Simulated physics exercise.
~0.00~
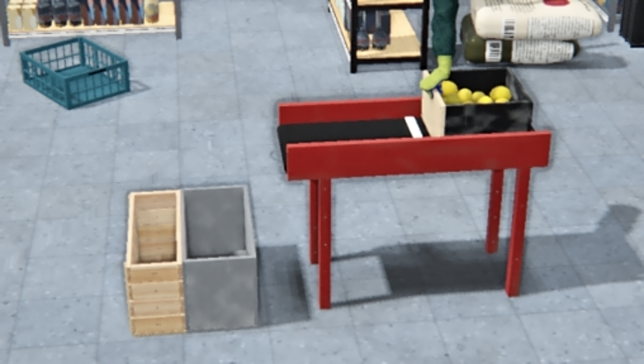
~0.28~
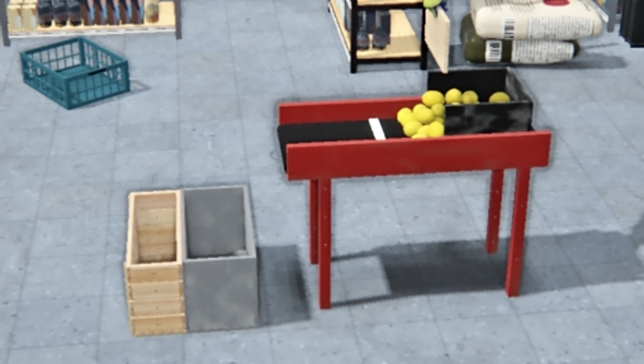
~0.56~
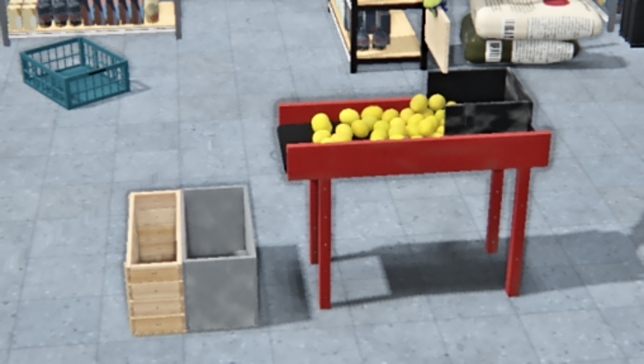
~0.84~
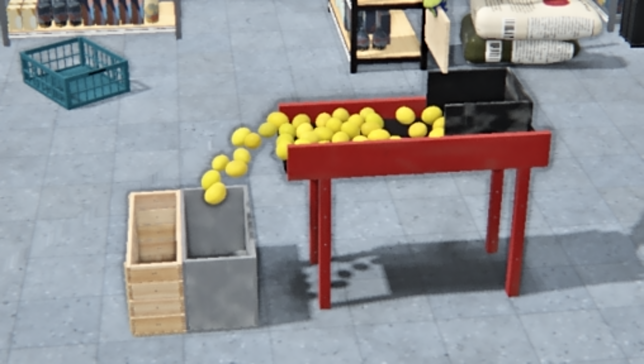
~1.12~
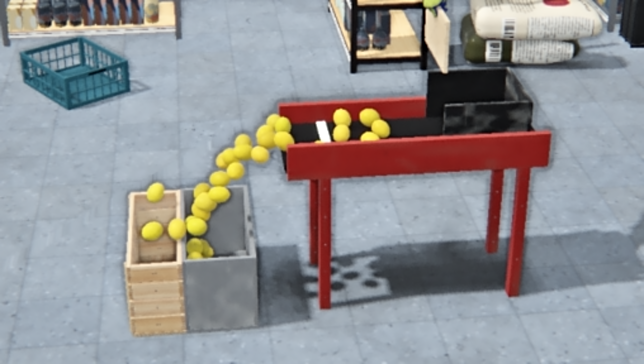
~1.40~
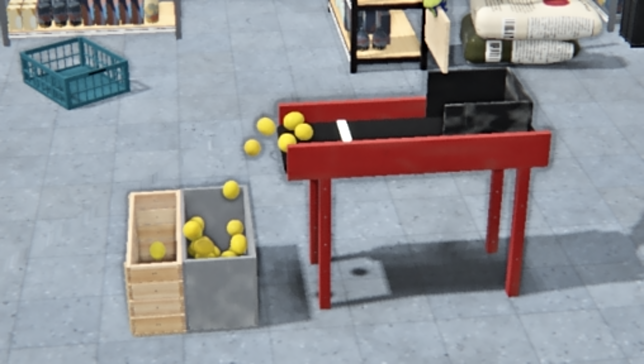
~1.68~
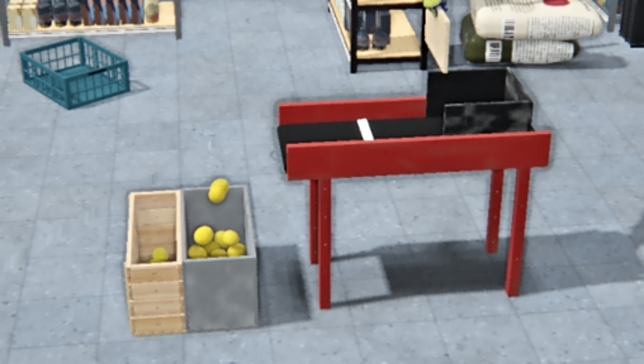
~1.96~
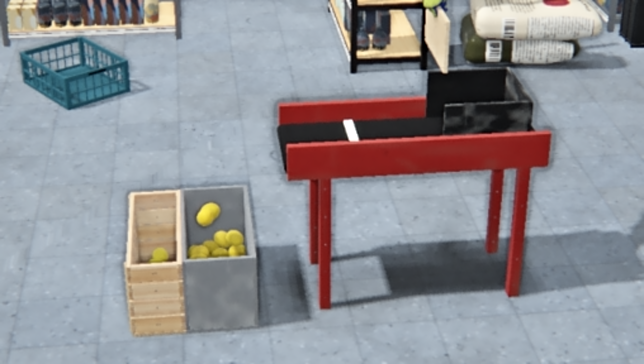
Lemons ride the belt left and drop into the grey box, a few into the wooden bin.
